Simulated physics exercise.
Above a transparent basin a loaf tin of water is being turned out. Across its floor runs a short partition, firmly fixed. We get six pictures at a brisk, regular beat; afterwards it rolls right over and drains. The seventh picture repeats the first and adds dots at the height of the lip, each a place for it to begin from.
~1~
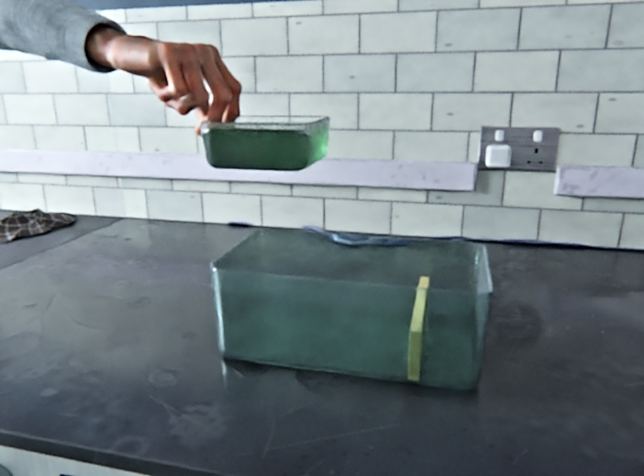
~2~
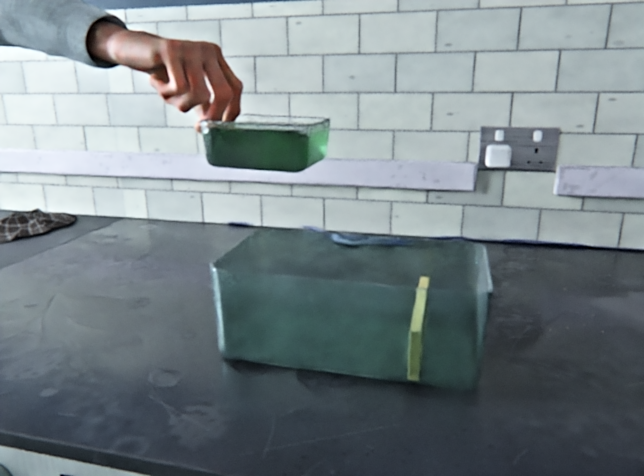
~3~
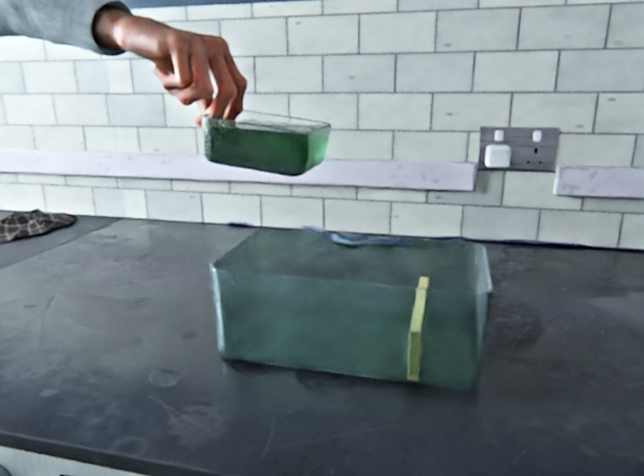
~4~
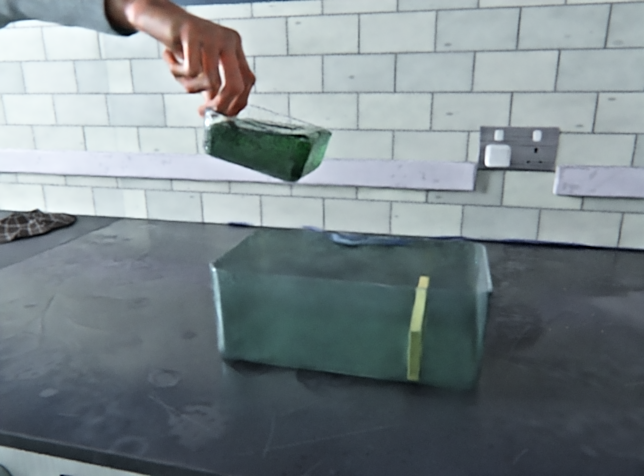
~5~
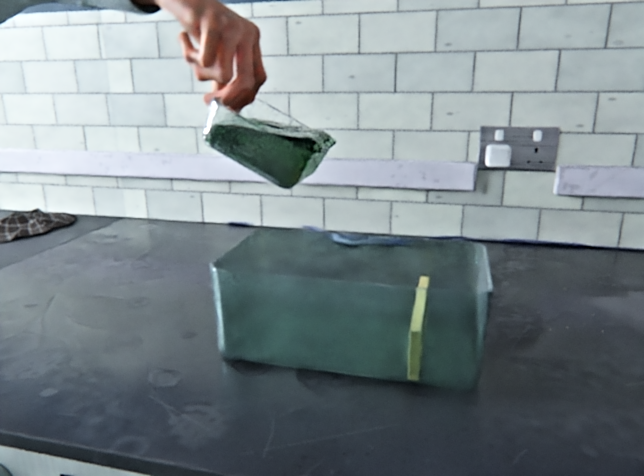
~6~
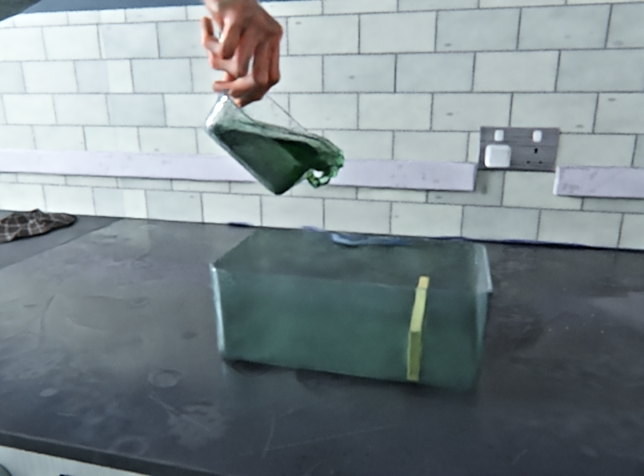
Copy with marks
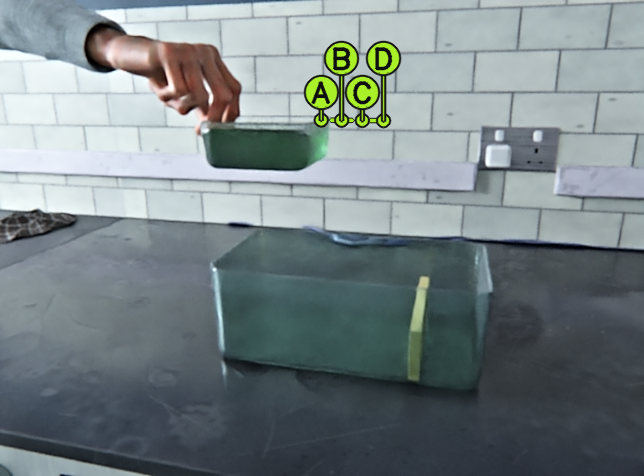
Above a clear basin, a hand tilts a small container until green liquid crosses its lip.
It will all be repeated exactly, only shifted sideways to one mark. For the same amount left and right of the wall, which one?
D beats the others.
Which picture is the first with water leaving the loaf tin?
Picture 5.
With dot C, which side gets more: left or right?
More ends on the left.
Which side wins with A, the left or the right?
The left one.
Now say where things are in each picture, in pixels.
Upright, lip at (318, 120); basin from (221, 352) to (480, 386); top of the wall at (421, 300); nothing has left yet.
Upright, lip at (319, 121); nothing has left yet.
Tipped about 7°, lip at (320, 127); nothing has left yet.
Tipped about 16°, lip at (321, 135); nothing has left yet.
Tipped about 27°, lip at (322, 146); water is over the lip, down to (326, 149).
Tipped about 41°, lip at (319, 159); water is over the lip, down to (326, 179).
On the marked copy, A at (321, 120); B at (341, 120); C at (362, 120); D at (383, 120).
With A, about 95 % ends left of the wall and 2 % right of it; 3 % is lost outside.
With B, about 95 % ends left of the wall and 2 % right of it.
With C, about 83 % ends left of the wall and 13 % right of it; 4 % is lost outside.
With D, about 47 % ends left of the wall and 47 % right of it; 6 % is lost outside.
